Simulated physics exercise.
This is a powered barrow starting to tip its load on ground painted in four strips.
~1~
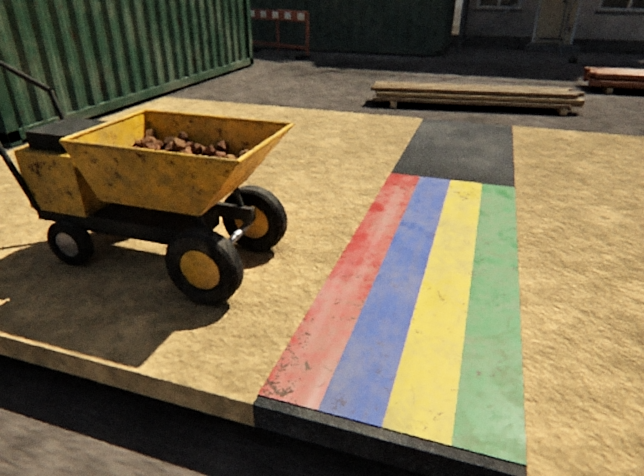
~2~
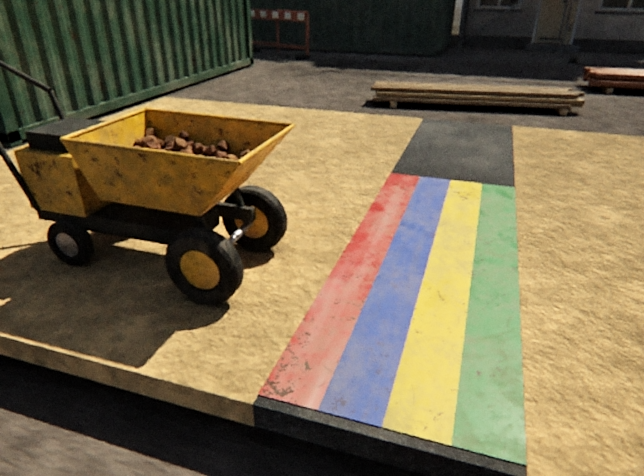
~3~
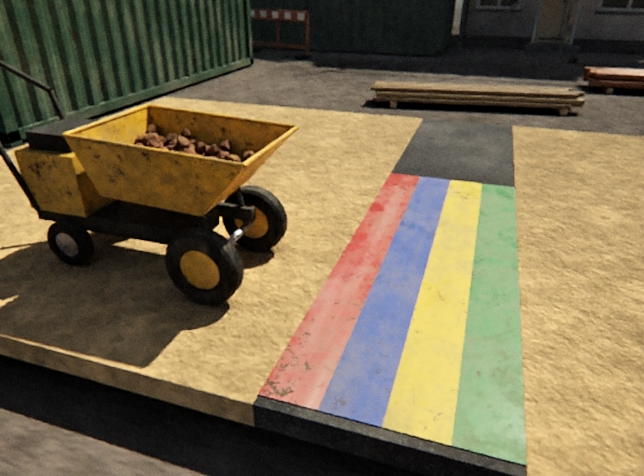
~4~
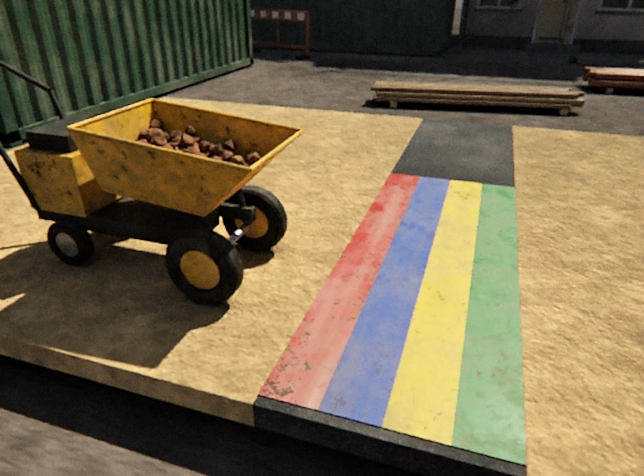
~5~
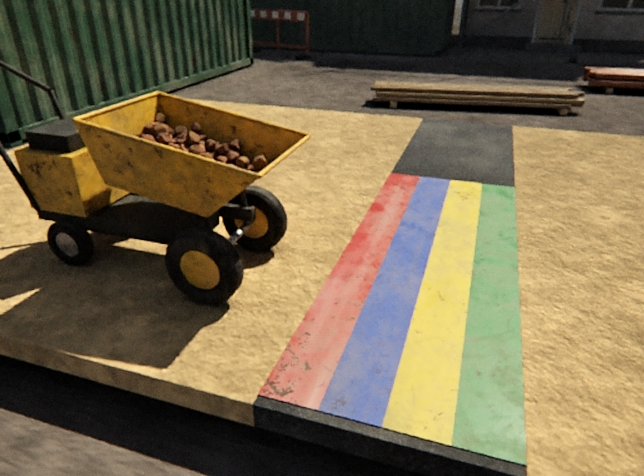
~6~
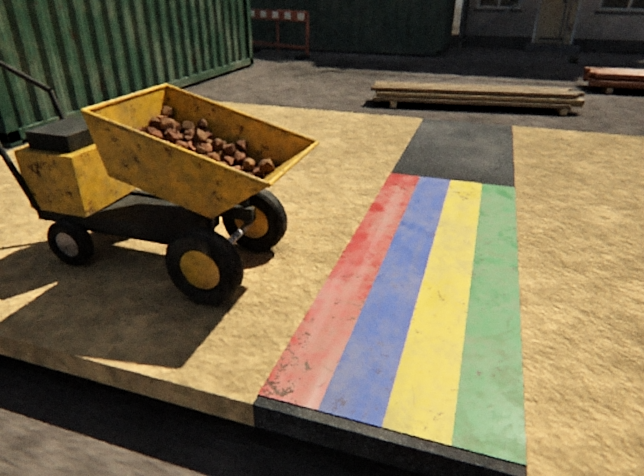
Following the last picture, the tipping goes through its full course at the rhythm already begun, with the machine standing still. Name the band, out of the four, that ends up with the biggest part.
The blue band.
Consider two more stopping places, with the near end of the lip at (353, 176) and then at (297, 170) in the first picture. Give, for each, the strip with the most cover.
To begin with the green strip, and after that the yellow strip.
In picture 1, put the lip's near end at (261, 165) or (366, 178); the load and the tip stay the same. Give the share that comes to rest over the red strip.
Some 0 % then some 0 %.
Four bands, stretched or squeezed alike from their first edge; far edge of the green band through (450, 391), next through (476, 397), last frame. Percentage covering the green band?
10 % and 10 %.
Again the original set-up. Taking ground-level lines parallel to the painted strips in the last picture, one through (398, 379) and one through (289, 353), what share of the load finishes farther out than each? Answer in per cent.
Roughly 20 and 80 %.
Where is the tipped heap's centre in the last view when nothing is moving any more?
Around (390, 294).
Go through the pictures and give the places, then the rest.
In the first frame, lip of the skip at (237, 162), level; top of the load at (174, 158), clay clods; red strip at (312, 353); blue strip at (368, 366); yellow strip at (427, 380); green strip at (491, 394).
In the second frame, lip of the skip at (238, 163), level; top of the load at (174, 157).
In the third frame, lip of the skip at (243, 166), tipped barely; top of the load at (174, 152).
In the fourth frame, lip of the skip at (250, 170), tipped a little; top of the load at (162, 144).
In the fifth frame, lip of the skip at (258, 177), tipped a little; top of the load at (168, 140).
In the sixth frame, lip of the skip at (268, 185), tipped clearly; top of the load at (179, 140); red strip at (312, 353); blue strip at (368, 366); yellow strip at (427, 380); green strip at (491, 394).
Soon after the last picture, skip tipped steeply; all in the skip.
A little later, skip tipped right over; about two thirds in the skip; about a quarter over the red strip; about a quarter over the blue strip; a stray few over the yellow strip.
Later still, skip tipped right over; about a quarter in the skip; a small part over the red strip; about a third over the blue strip; a small part over the yellow strip; a small part over the green strip; a stray few off the paint.
At rest, skip tipped right over; about a quarter in the skip; a small part over the red strip; about a third over the blue strip; a small part over the yellow strip; a small part over the green strip; a stray few off the paint.
